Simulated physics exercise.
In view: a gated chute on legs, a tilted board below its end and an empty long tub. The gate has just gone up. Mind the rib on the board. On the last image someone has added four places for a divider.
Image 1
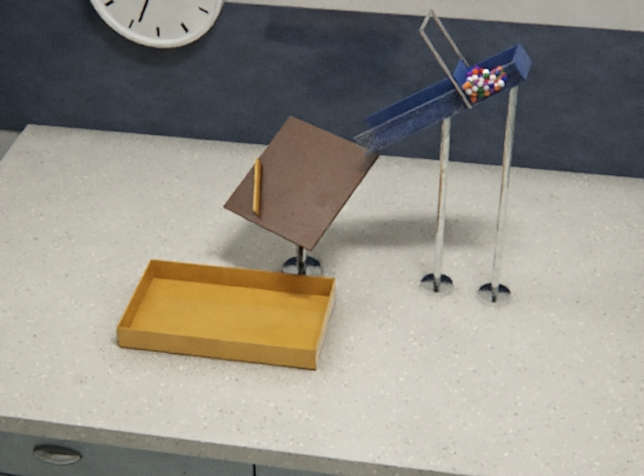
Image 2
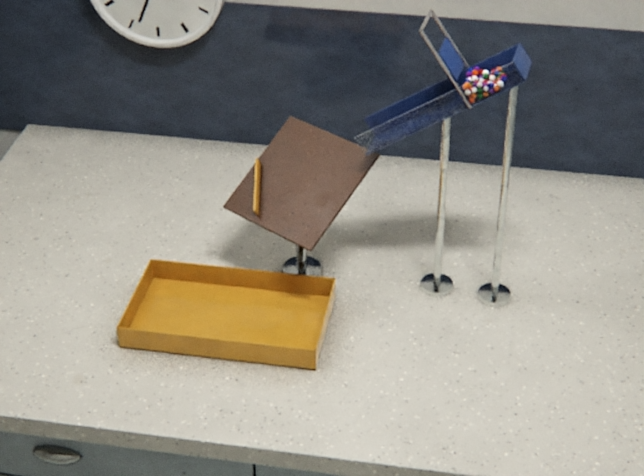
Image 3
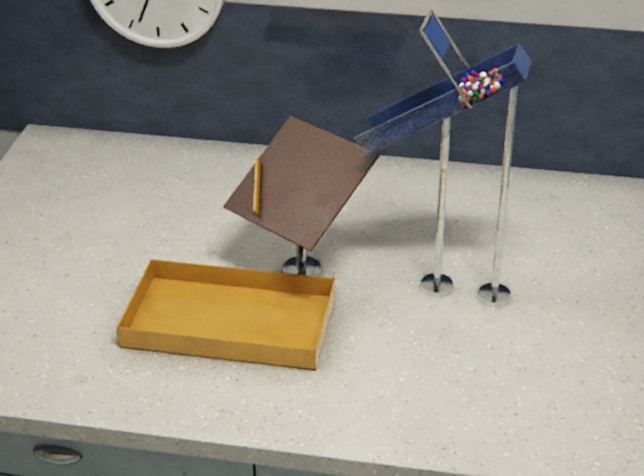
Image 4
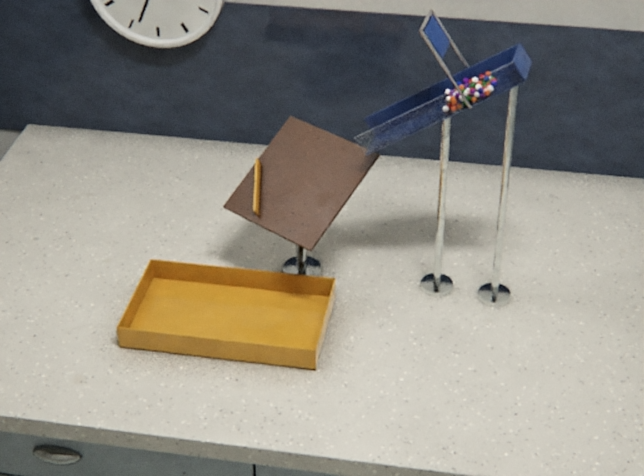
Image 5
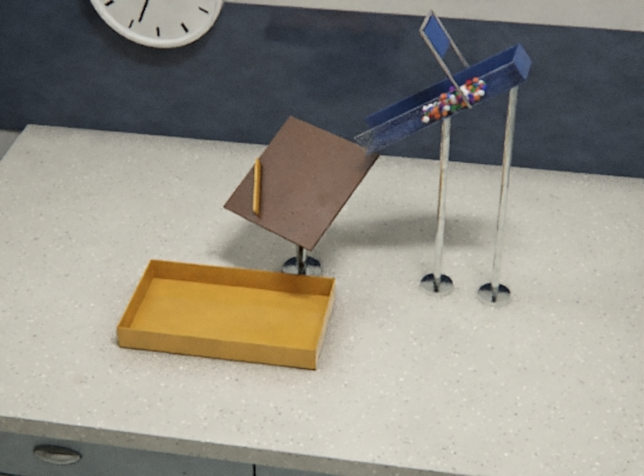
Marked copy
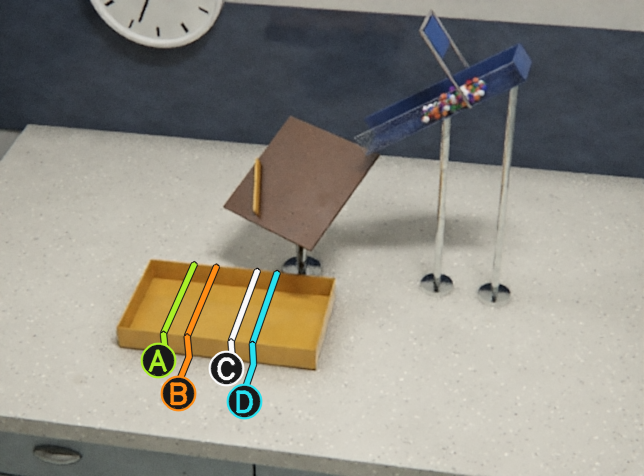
The clip opens on a pile of small multicoloured beads behind a gate in a blue chute on legs, with a tilted brown board and an empty yellow tub to the left. The gate's blue panel rises, and the beads slide down the chute to the left, spreading out slightly.
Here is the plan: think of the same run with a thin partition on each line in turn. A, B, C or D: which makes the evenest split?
I would pick line C.
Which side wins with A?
The right side.
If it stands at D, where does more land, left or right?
The left side.
On the marked copy, line A crosses the front rim at (163, 333); line B crosses the front rim at (187, 335); line C crosses the front rim at (231, 340); line D crosses the front rim at (252, 343).
Choosing A, of what is caught, a small part on the left of the divider, most on the right.
Choosing B, of what is caught, a small part on the left of the divider, nearly all on the right.
Choosing C, of what is caught, about half on the left of the divider, about half on the right.
Choosing D, of what is caught, nearly all on the left of the divider, a small part on the right.
